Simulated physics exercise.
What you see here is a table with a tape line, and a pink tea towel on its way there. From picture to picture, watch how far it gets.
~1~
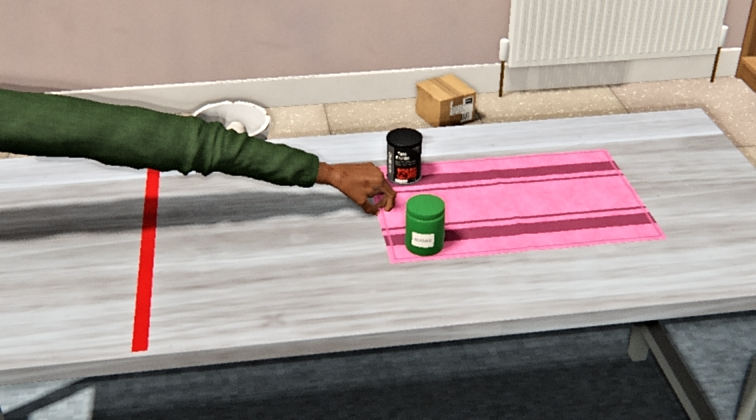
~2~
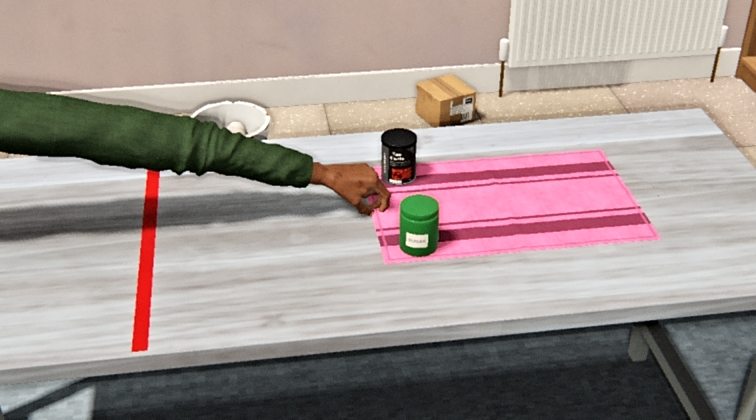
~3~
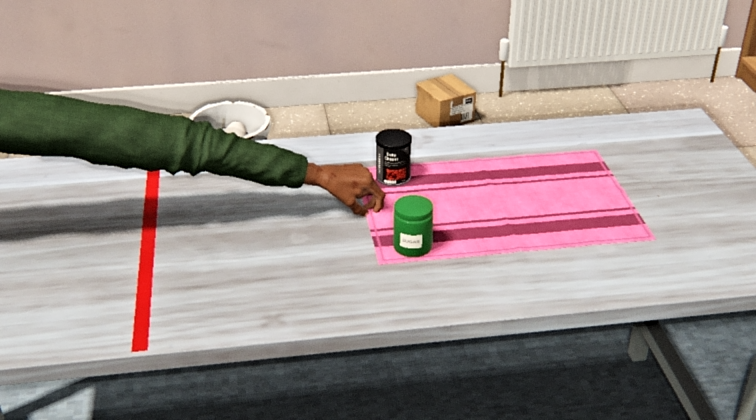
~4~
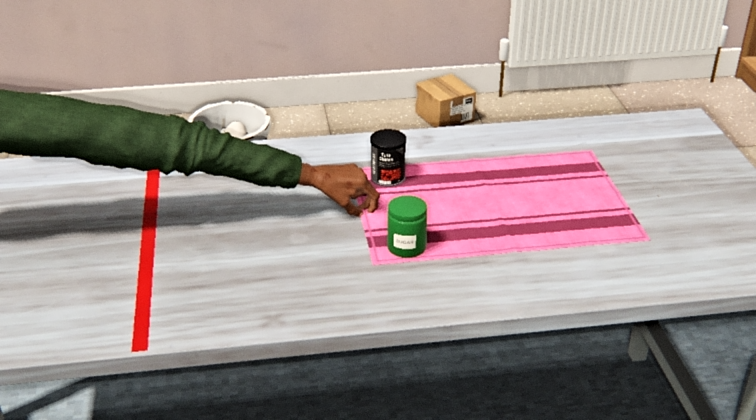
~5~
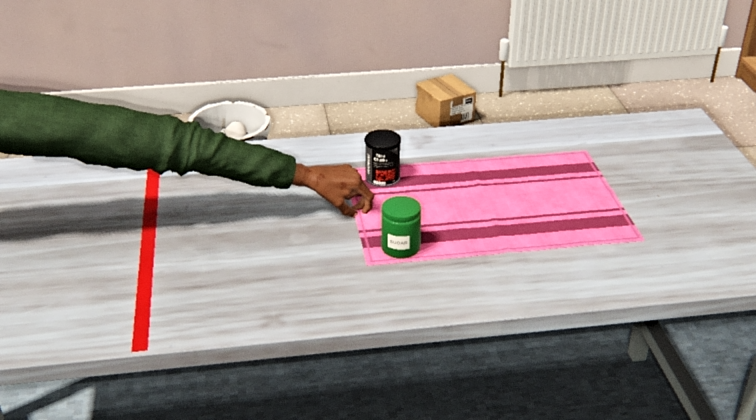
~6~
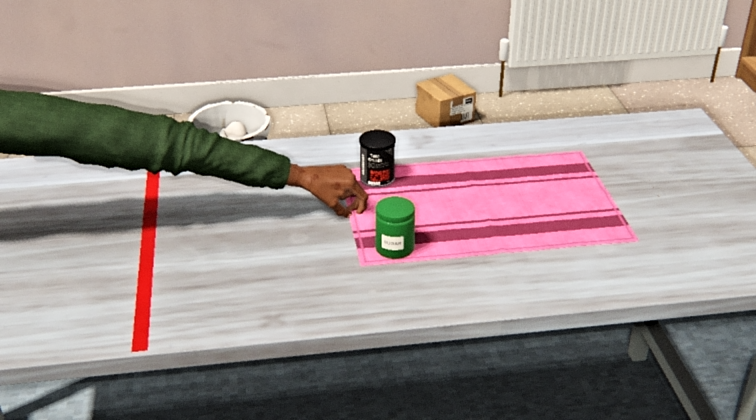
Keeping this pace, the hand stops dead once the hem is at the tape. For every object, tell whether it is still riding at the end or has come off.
Black tin - still riding, green jar - still riding.
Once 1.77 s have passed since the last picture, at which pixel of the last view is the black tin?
Somewhere about (188, 173), I'd say.
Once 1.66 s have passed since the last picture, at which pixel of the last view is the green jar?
Near pixel (191, 245).
Then, 1.66 s later than the last view, hem at the tape; black tin on the cloth near (194, 172); green jar on the cloth near (192, 245).
Then, 1.77 s later than the last view, hem at the tape; black tin on the cloth near (188, 173); green jar on the cloth near (184, 246).
Finally, hem at the tape; black tin on the cloth near (188, 173); green jar on the cloth near (184, 246). The black tin keeps its seat and the green jar stays on the cloth.
